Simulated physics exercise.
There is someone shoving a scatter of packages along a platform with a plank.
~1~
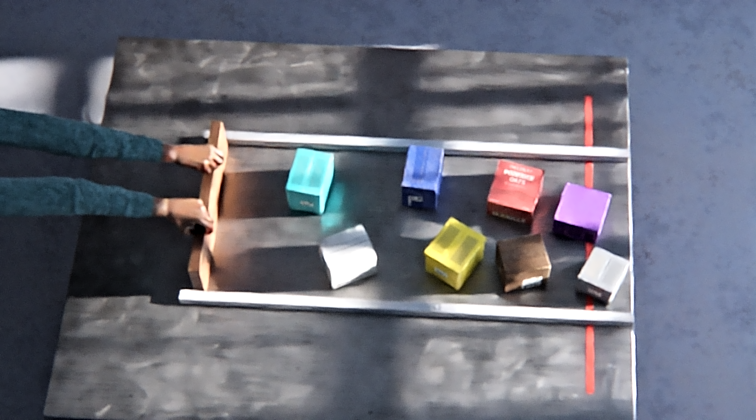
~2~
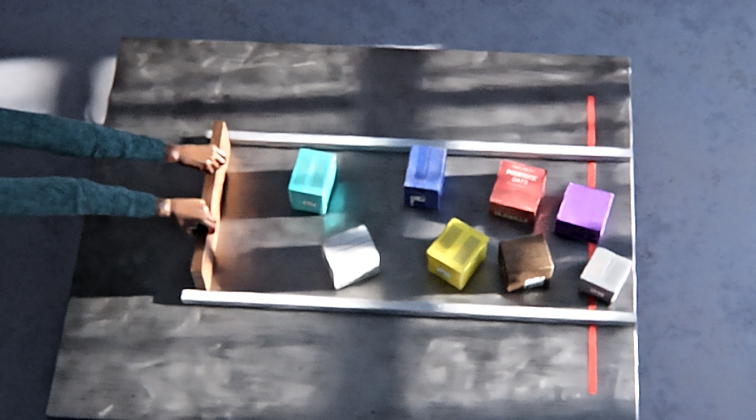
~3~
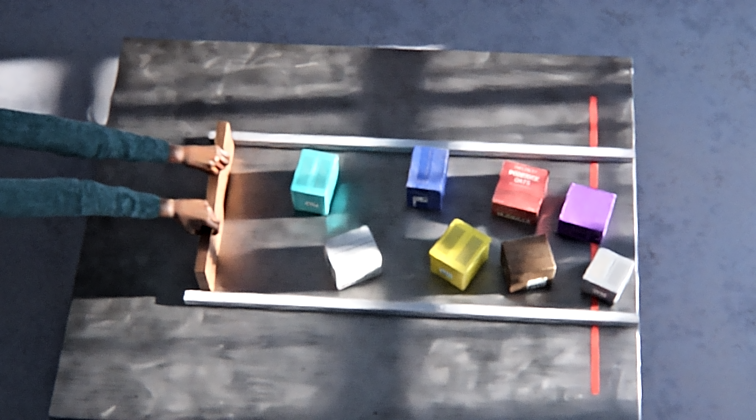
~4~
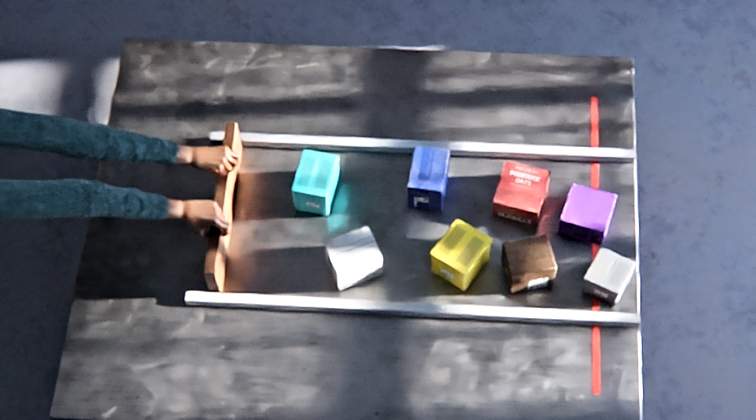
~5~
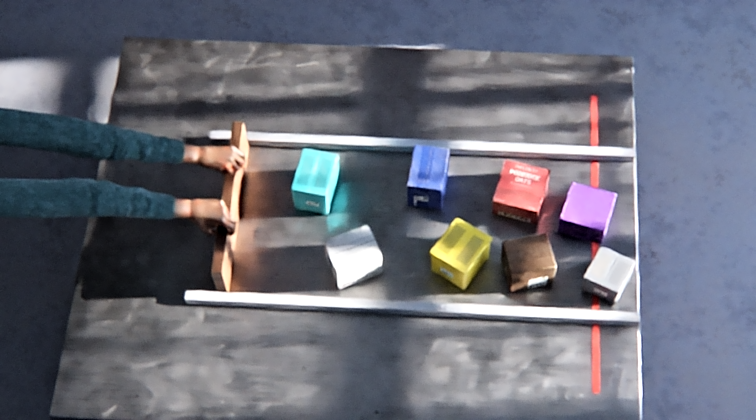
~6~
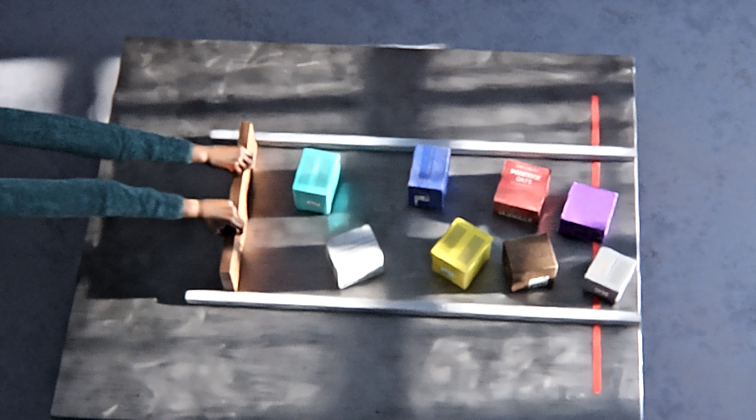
On a dark platform with two pale rails, a person's hands hold a wooden plank upright at the left, behind eight scattered, differently coloured boxes. The arms push the plank a short way right, narrowing the gap to the teal and white boxes, while the boxes show almost no movement.
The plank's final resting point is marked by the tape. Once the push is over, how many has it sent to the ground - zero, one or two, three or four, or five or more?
Once it is over, it has sent five or more to the ground.
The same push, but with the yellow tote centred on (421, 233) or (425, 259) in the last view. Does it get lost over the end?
Result, in order: It is safe; it leaves the top.
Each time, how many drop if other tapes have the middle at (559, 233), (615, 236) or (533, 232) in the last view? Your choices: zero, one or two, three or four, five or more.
Taking the places in the order asked: 3 or 4, then at least five, then either three or four.
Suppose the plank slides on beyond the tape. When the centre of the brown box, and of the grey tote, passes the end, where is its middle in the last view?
Around (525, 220), then around (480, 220).
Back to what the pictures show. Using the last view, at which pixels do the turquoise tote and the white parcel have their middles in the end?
In order, first (615, 194), then (622, 280).
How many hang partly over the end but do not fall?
You'd get 1.
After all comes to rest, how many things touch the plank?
Counting them up gives 2.
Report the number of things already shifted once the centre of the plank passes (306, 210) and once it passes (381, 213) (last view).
First 1, then 3.
Soon after, none off yet; grey tote at rest near (609, 276); purple crate at rest near (588, 212); brown box at rest near (529, 263).
After that, none off yet; grey tote at rest near (609, 276); purple crate at rest near (588, 212); brown box displaced a little near (550, 261).
And then, two off so far; grey tote off the edge near (677, 335); purple crate on its way down near (670, 242); brown box displaced well along near (642, 266).
In the end, the number that fall off is five or more; gone, blue box, yellow tote, red box, brown box, purple crate and grey tote.
